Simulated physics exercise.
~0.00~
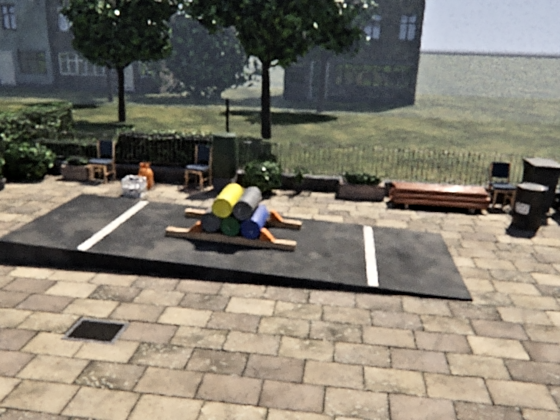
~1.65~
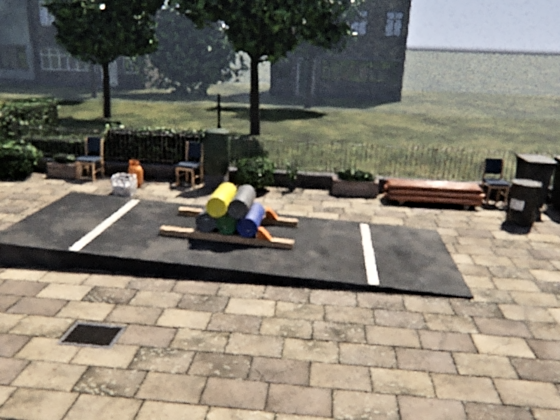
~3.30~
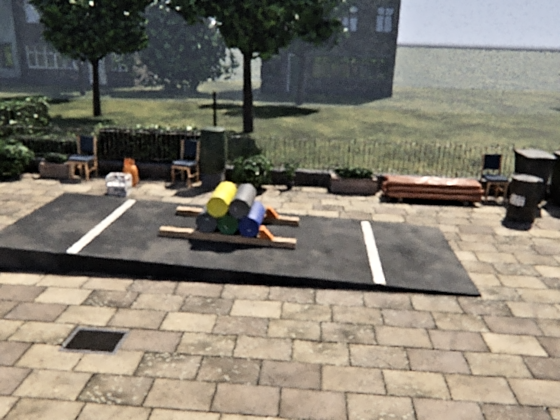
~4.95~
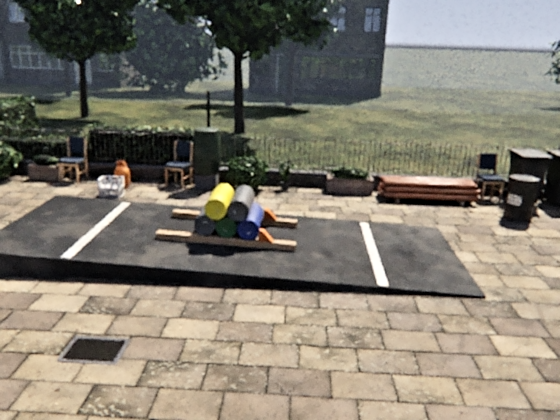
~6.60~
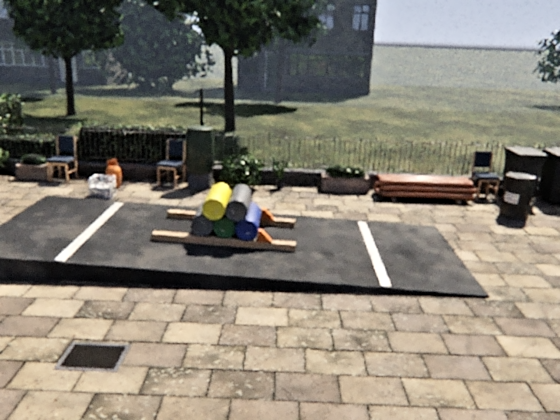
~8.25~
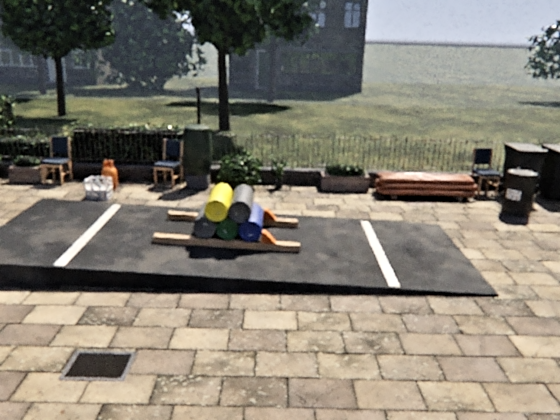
On a paved terrace beside a fenced lawn, a small stack of yellow, grey, green and blue cylinders rests on wooden bearers between two white lines on a dark pad, staying piled there throughout as the view drifts slightly sideways.
